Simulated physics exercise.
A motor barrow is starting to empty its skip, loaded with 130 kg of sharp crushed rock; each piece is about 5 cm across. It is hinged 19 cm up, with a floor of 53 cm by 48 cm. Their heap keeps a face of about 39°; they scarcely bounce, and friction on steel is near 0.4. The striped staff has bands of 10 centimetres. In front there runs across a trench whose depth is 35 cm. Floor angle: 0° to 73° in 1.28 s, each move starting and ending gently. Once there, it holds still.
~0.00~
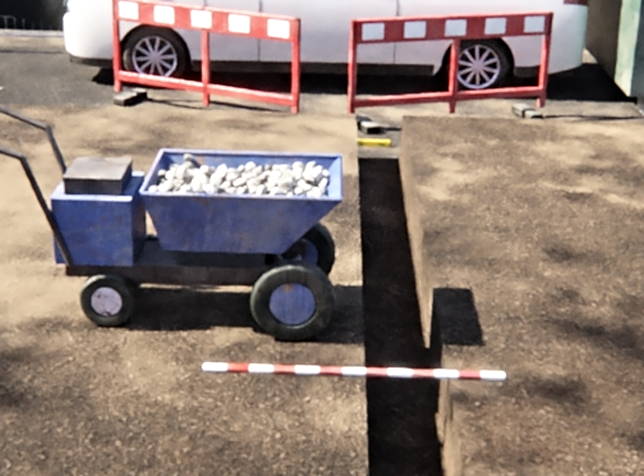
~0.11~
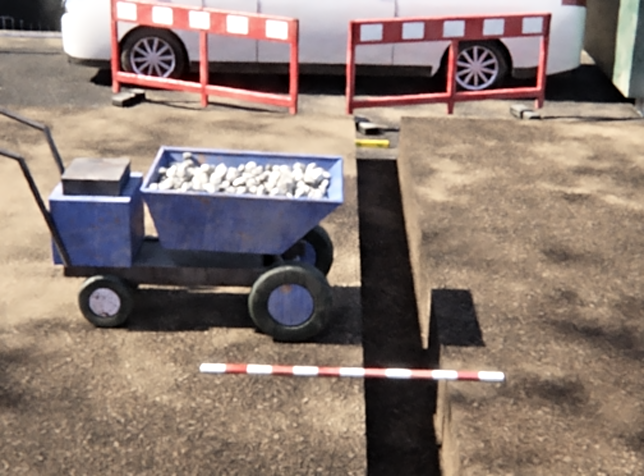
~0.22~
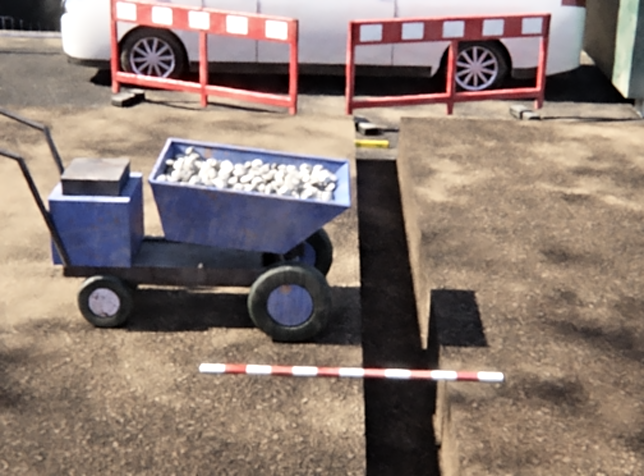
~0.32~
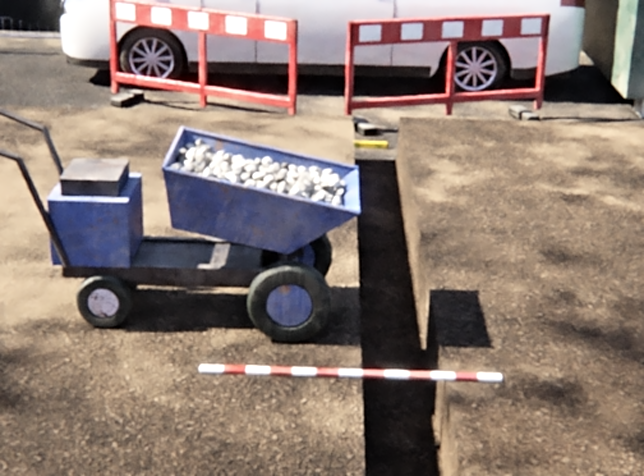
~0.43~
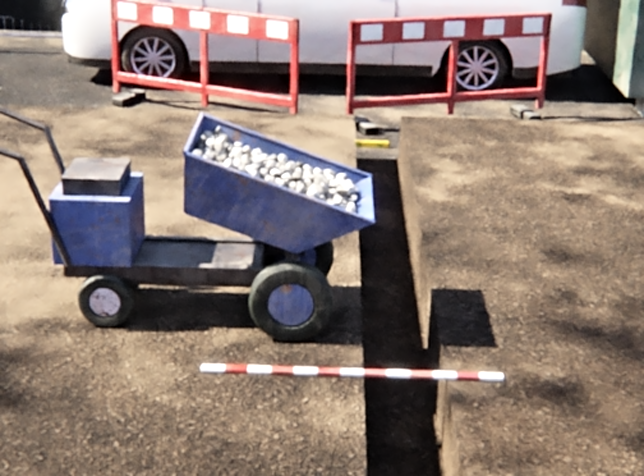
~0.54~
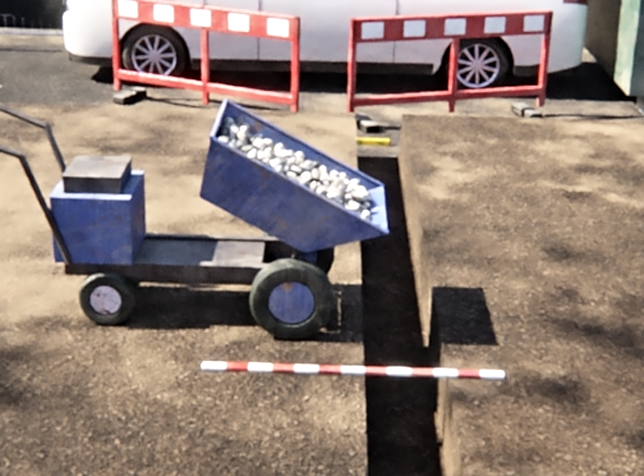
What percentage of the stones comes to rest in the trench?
About 64 per cent.
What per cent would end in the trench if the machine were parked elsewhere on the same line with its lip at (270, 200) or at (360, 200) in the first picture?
Roughly 100 in a hundred from the first, 30 in a hundred from the second.
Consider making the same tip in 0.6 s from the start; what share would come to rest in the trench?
45 per cent.
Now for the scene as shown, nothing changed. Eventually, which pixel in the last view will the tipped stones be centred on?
About (424, 354).
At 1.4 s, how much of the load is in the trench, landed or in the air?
About 20 per cent by then.
After 1.0 s the floor is at 62°; 100 % in the skip; the foremost stones are at (415, 260).
After 1.4 s the floor is at 73°; 63 % in the skip, 18 % in the trench, 20 % past the trench; the foremost stones are at (511, 328).
After 1.7 s the floor is at 73°; 26 % in the skip, 36 % in the trench, 38 % past the trench; the foremost stones are at (591, 328).
After 3.7 s the floor is at 73°; 0 % in the skip, 64 % in the trench, 36 % past the trench; the foremost stones are at (608, 329).
